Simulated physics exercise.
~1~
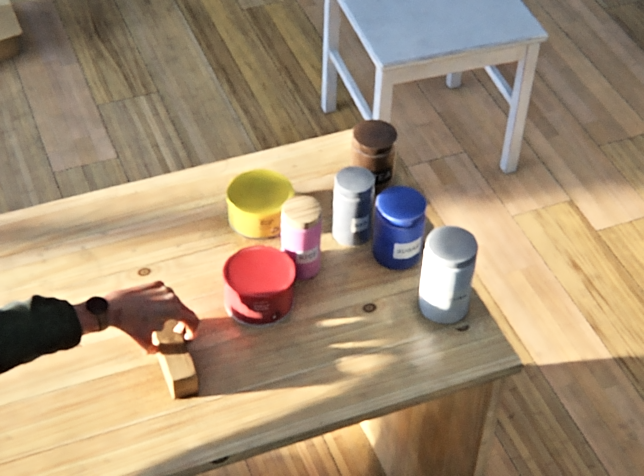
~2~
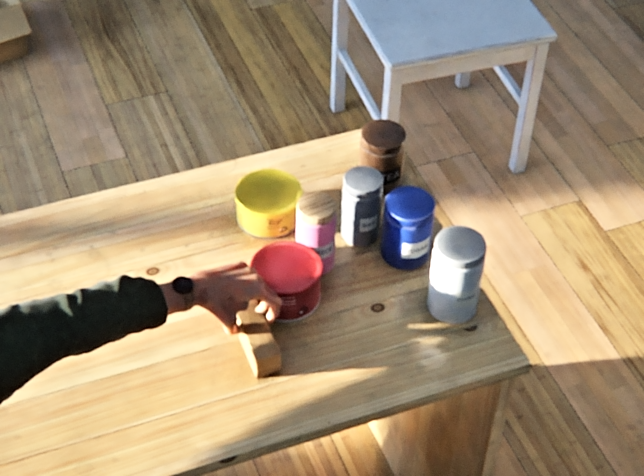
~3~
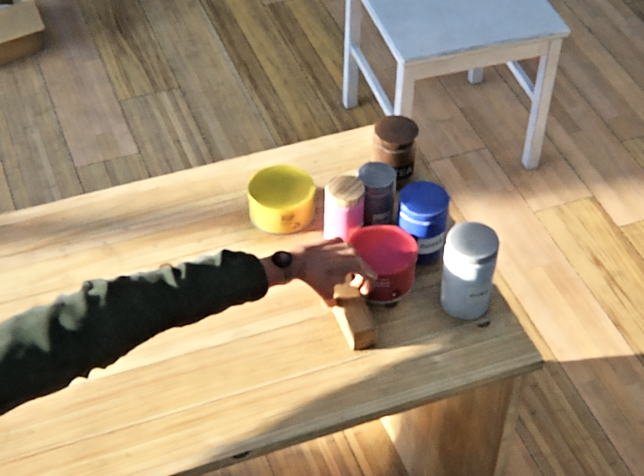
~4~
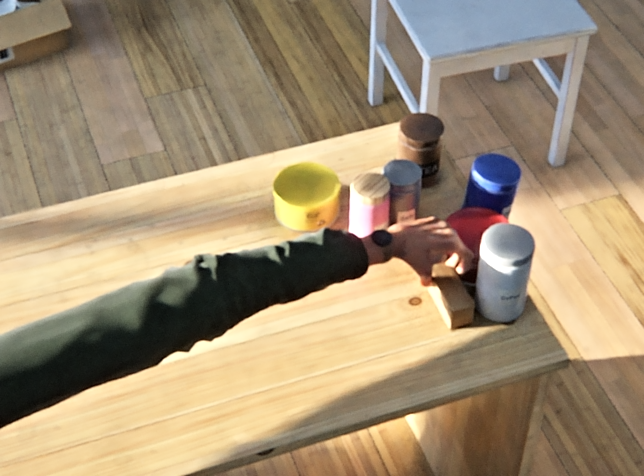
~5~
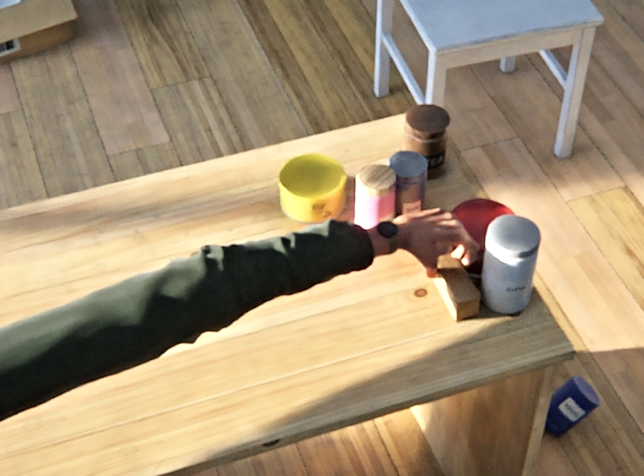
The clip opens on a wooden table holding two tubs and five lidded jars, with a hand gripping a small wooden block at the left of the group. The hand slides the block right, up against the red tub, which starts moving along with it. As the push continues, the pink jar is shifted over beside the grey jar, and the red tub travels on toward the blue jar. The blue jar is then driven to the far edge and drops to the floor, landing upside down. The white jar shifts slightly right, and the other six containers remain on the table.
